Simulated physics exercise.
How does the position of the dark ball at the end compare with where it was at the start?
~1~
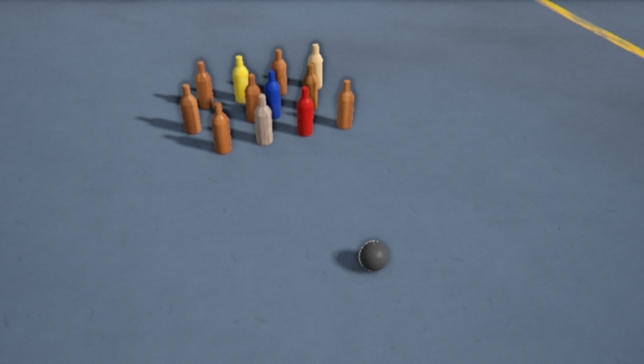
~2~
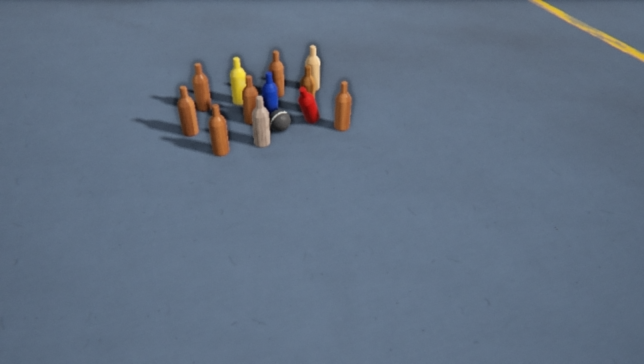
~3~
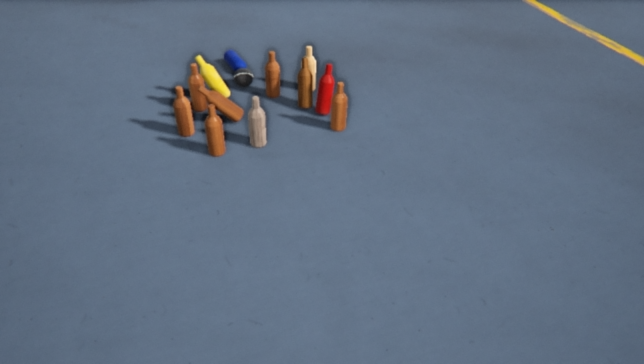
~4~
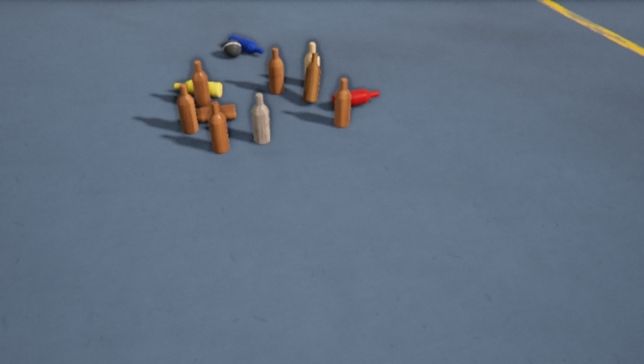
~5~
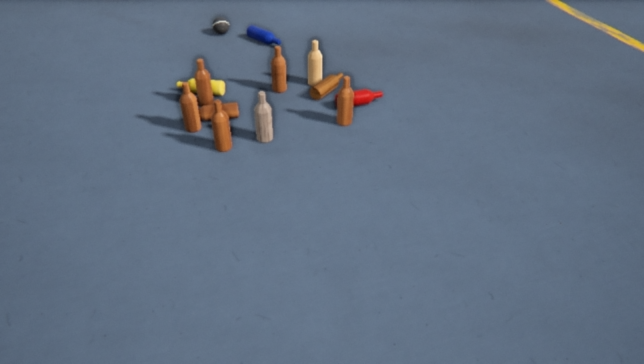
At the start the ball is on the open floor in front of the skittles, right of centre. By the end it is beyond them, near the top edge and further to the left.
